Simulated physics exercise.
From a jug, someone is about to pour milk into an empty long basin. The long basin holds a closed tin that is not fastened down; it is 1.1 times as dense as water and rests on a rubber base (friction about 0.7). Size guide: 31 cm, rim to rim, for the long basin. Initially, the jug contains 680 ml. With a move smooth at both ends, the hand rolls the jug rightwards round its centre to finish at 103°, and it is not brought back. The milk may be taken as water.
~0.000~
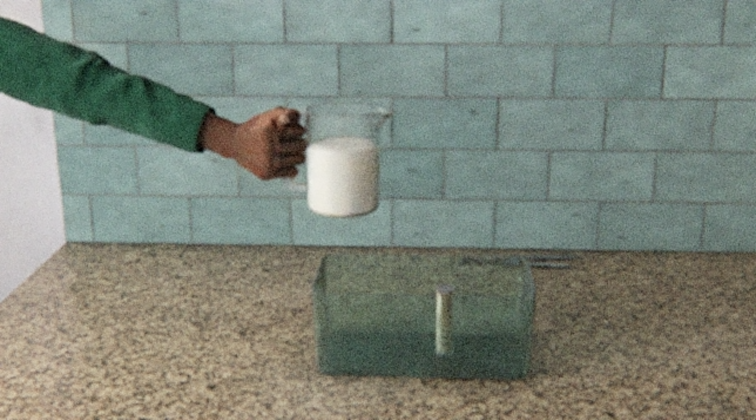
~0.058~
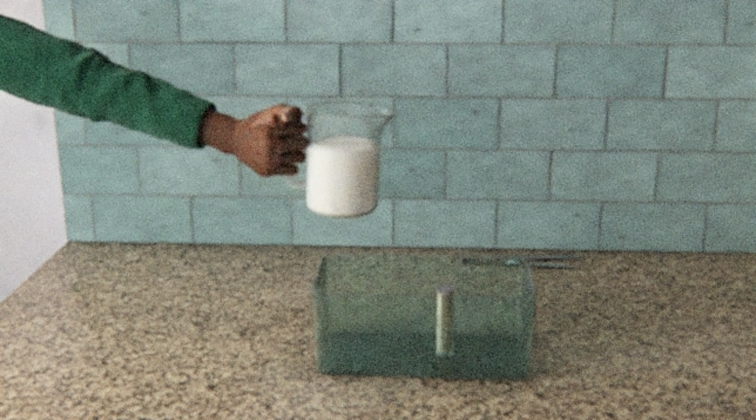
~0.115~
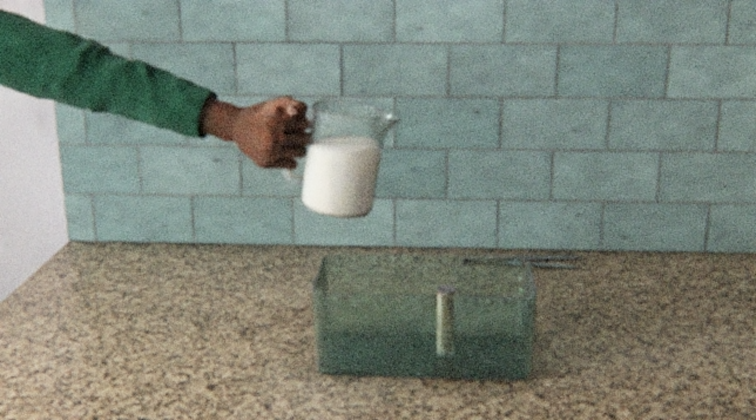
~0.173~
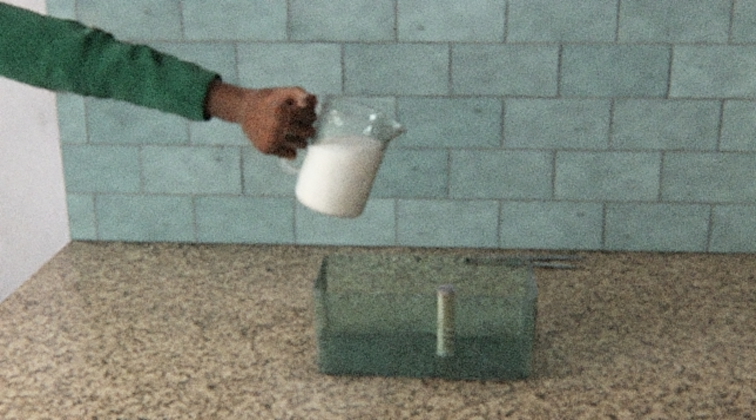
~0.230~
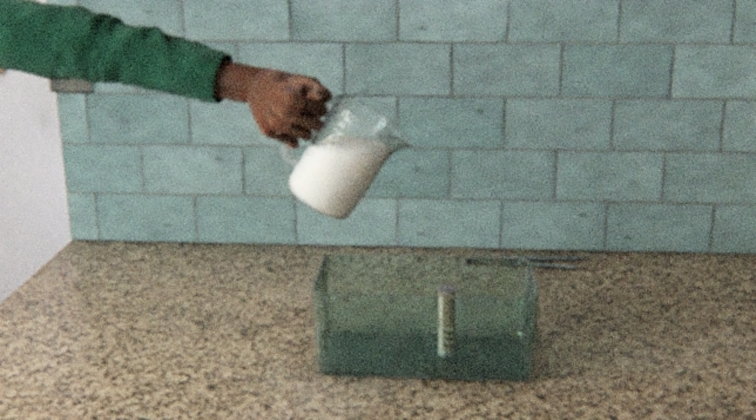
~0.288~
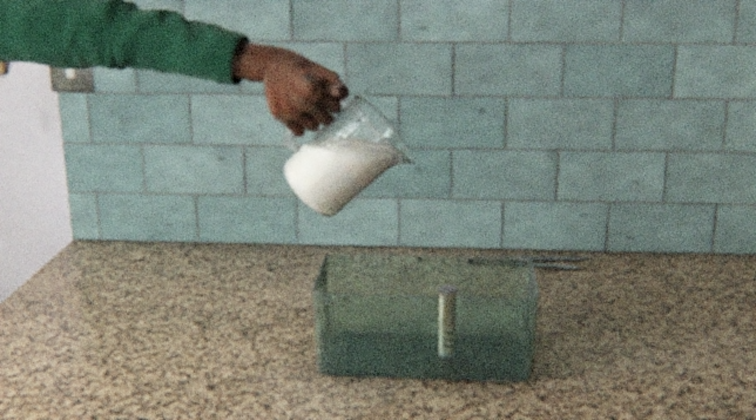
At first, a hand in a green sleeve holds a clear jug of milk upright above a long glass basin on a speckled counter, with a small closed tin standing inside. The hand then rolls the jug rightwards, slightly and then more steeply, and the milk slants toward the spout while the tin stays still.
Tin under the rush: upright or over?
Looks like it can't take it.
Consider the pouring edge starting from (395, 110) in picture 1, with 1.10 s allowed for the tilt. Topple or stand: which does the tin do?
Then it tips over.
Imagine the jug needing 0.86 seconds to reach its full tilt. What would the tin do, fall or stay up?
The tin tips over.
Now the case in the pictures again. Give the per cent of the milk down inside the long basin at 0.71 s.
Around 52 parts in a hundred.
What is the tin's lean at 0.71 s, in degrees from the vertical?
I'd put it at close to 5 degrees off upright.
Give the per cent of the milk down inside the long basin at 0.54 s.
Around 7%.
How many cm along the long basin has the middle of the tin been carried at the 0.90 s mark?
The tin is about 7 cm from where it started.
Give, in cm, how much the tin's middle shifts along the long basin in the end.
Looks like roughly 6.5 cm in total.
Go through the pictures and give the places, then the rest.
It leans 0°; its right rim is at (393, 112); the milk meets the walls at (309, 143) and (377, 143); the long basin's rim runs from (318, 274) to (531, 278); the tin's top is at (445, 291), in the first frame.
It leans 2°; its right rim is at (396, 113); the milk meets the walls at (310, 142) and (378, 143), in the second frame.
It leans 9°; its right rim is at (401, 119); the milk meets the walls at (311, 142) and (380, 143), in the third frame.
It leans 19°; its right rim is at (408, 130); the milk meets the walls at (311, 147) and (384, 144), in the fourth frame.
It leans 32°; its right rim is at (413, 145); the milk meets the walls at (303, 156) and (391, 147), in the fifth frame.
It leans 47°; its right rim is at (415, 162); the milk meets the walls at (291, 157) and (398, 152), in the sixth frame.
By 0.54 s the tilt is 99° and 68 per cent is still to pour; the tin stands where it began.
By 0.71 s the tilt is 103° and 24 per cent is still to pour; the tin leans 5°.
By 0.90 s the tilt is 103° and 7 per cent is still to pour; the tin lies on its side.
By 1.11 s the tilt is 103° and 1 per cent is still to pour; the tin lies on its side.
At rest the tin lies on its side.
